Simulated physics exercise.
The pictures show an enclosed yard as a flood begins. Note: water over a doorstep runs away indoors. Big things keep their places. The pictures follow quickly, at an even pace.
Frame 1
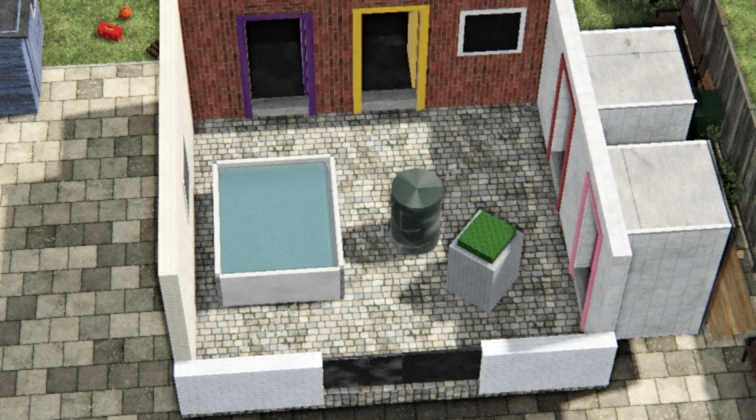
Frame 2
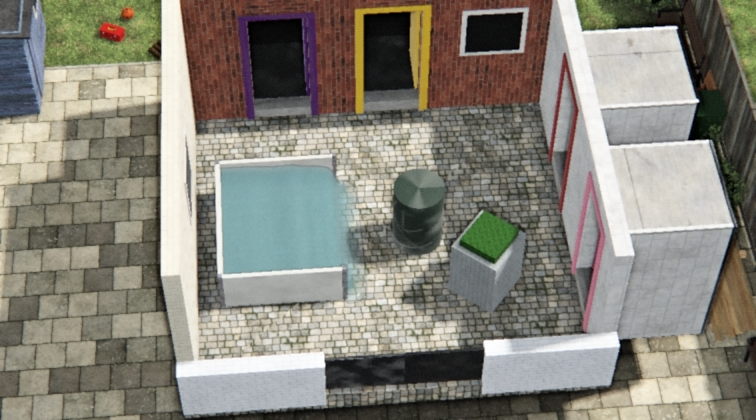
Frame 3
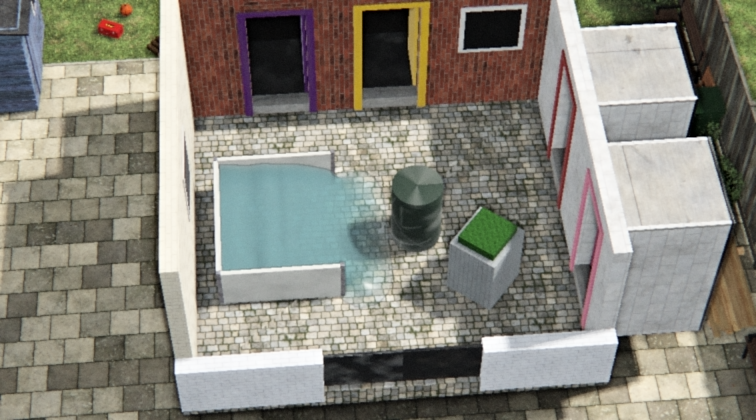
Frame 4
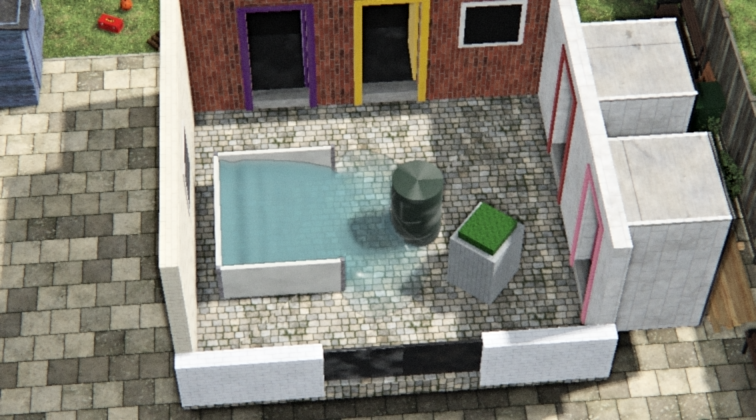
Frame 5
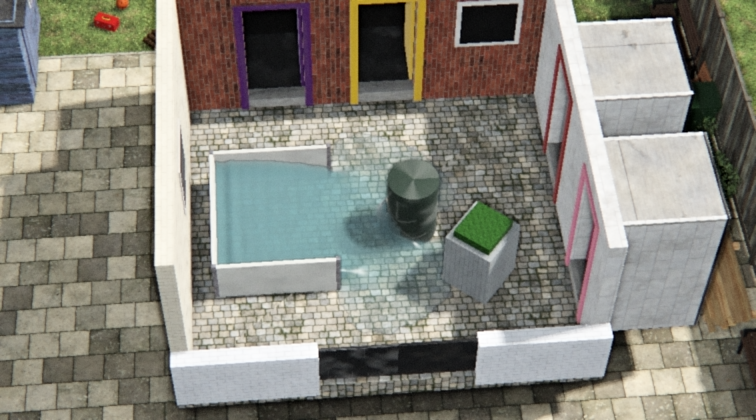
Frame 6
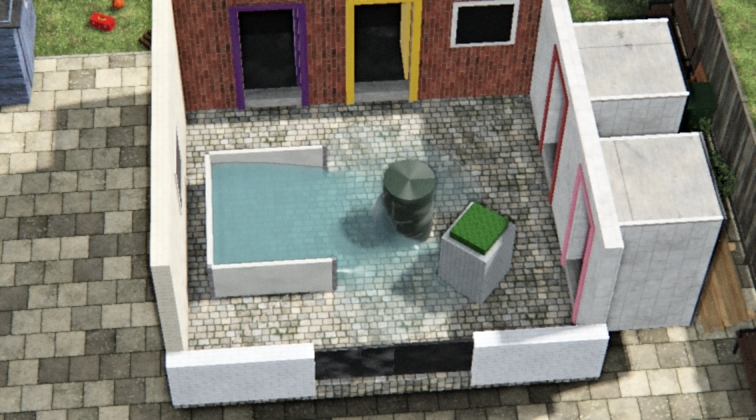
The clip opens with still blue-green water in a white-walled tank on the left of a paved, walled yard. The tank's right side opens and water pours out to the right across the paving, spreading around the dark green cylinder and thinly beyond it, near the grass-topped grey block.
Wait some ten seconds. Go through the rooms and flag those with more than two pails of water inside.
Purple door - not flagged, red door - not flagged, pink door - not flagged, yellow door - not flagged.
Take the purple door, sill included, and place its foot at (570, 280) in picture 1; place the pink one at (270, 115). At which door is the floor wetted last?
The answer is the one in pink.
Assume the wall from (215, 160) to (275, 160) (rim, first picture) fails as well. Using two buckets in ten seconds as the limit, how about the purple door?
In that case, purple overshoots.
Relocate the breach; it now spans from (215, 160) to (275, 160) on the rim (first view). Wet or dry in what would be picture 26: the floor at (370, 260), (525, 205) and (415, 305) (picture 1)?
One after the other: Dry, under water, no water.
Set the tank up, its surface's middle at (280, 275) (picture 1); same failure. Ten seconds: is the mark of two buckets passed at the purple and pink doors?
The way I see it, purple stays short of it and pink tops the mark.
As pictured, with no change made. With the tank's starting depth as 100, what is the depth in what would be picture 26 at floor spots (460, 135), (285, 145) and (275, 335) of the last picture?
Approx. values, in order: 25 %, 0 %, 2 %.
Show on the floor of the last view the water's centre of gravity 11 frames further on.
Close to (395, 227).
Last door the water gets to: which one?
Answer - the purple door.
A moment on, water covers 50 % of the floor; the purple door not reached, the red door wet at the sill, nothing in, the pink door not reached, the yellow door wet at the sill, nothing in.
Next, water covers 55 % of the floor; the purple door not reached, the red door under two buckets in, the pink door wet at the sill, nothing in, the yellow door wet at the sill, nothing in.
Then, water covers 70 % of the floor; the purple door wet at the sill, nothing in, the red door under two buckets in, the pink door wet at the sill, nothing in, the yellow door wet at the sill, nothing in.
Later, water covers 95 % of the floor; the purple door wet at the sill, nothing in, the red door under two buckets in, the pink door under two buckets in, the yellow door wet at the sill, nothing in.
In the end, water covers 95 % of the floor; the purple door wet at the sill, nothing in, the red door under two buckets in, the pink door under two buckets in, the yellow door wet at the sill, nothing in.
